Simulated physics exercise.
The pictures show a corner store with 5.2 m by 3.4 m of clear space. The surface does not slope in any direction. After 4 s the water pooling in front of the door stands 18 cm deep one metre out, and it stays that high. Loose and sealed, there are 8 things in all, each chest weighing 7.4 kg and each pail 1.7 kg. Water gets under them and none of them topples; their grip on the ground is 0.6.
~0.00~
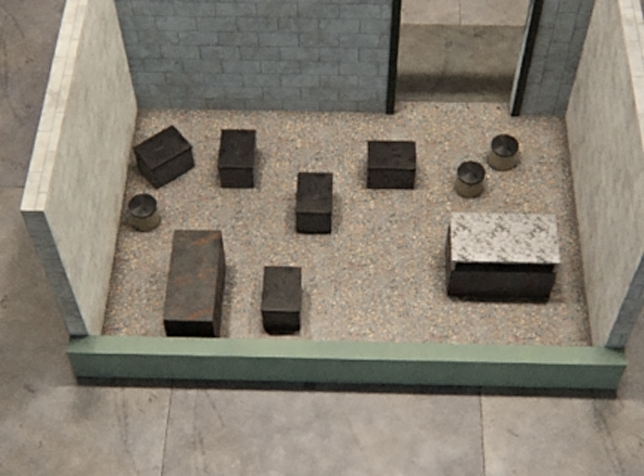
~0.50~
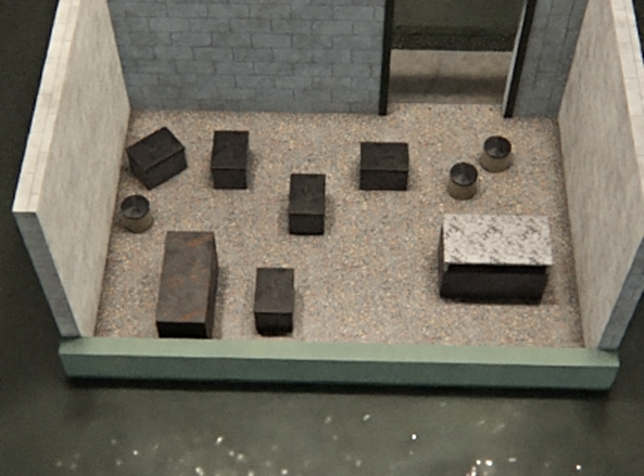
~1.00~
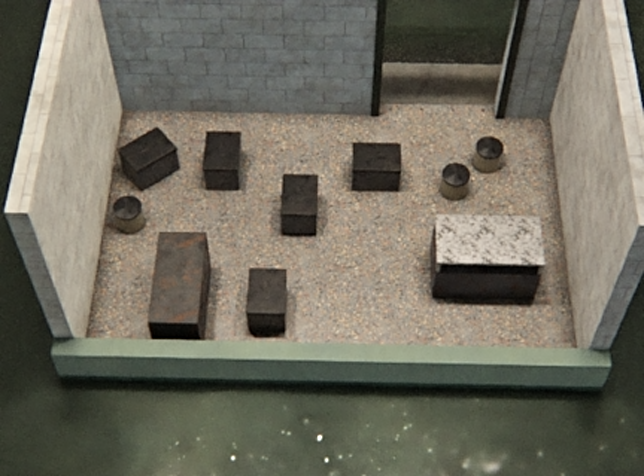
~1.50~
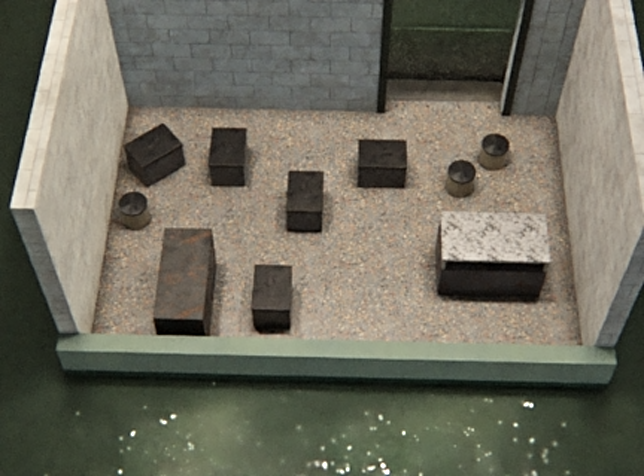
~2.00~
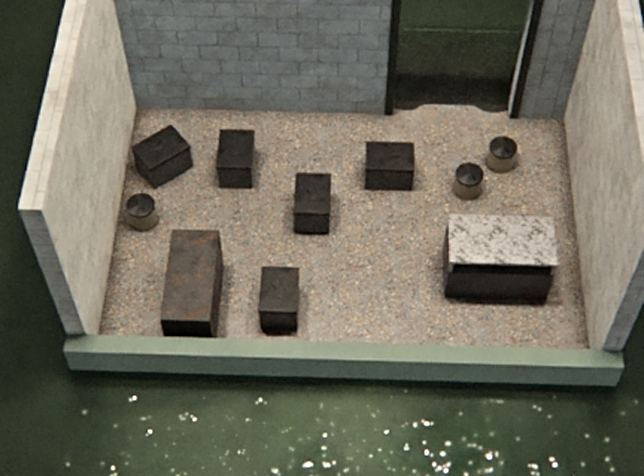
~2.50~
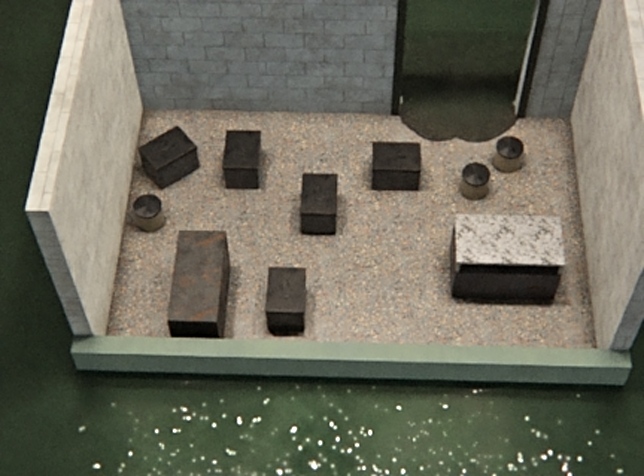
We see dark chests and small round containers standing still on the gravelly floor of a walled room as dark green water surrounds it, then begins to spread in through the doorway at the back.
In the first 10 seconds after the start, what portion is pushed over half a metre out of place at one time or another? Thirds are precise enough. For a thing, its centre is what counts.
I bet the count comes out medium.
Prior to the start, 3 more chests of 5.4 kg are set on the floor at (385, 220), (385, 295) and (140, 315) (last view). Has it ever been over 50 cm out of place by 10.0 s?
Order as asked - exceeds the limit, exceeds the limit, falls below the limit.
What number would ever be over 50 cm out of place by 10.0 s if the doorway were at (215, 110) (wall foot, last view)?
In that case the number is 5.
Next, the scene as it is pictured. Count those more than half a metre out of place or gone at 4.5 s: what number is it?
Tally: 2.
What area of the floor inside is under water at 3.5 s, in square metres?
Wet: Near 2.0 m2.
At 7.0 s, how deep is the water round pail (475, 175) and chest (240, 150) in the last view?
Some 10 cm at the first, some 1 cm at the second.
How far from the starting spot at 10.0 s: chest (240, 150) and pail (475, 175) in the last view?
Shifts: 5 cm / 120 cm.
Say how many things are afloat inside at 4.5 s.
At that moment it comes to 1.
After 3.5 s 0 of 8 are over 50 cm from their spots; 0 afloat.
After 4.5 s 2 of 8 are over 50 cm from their spots; 1 afloat.
After 7.0 s 3 of 8 are over 50 cm from their spots; 3 afloat.
After 10.0 s 5 of 8 are over 50 cm from their spots, and 5 have been at some point; 6 afloat.
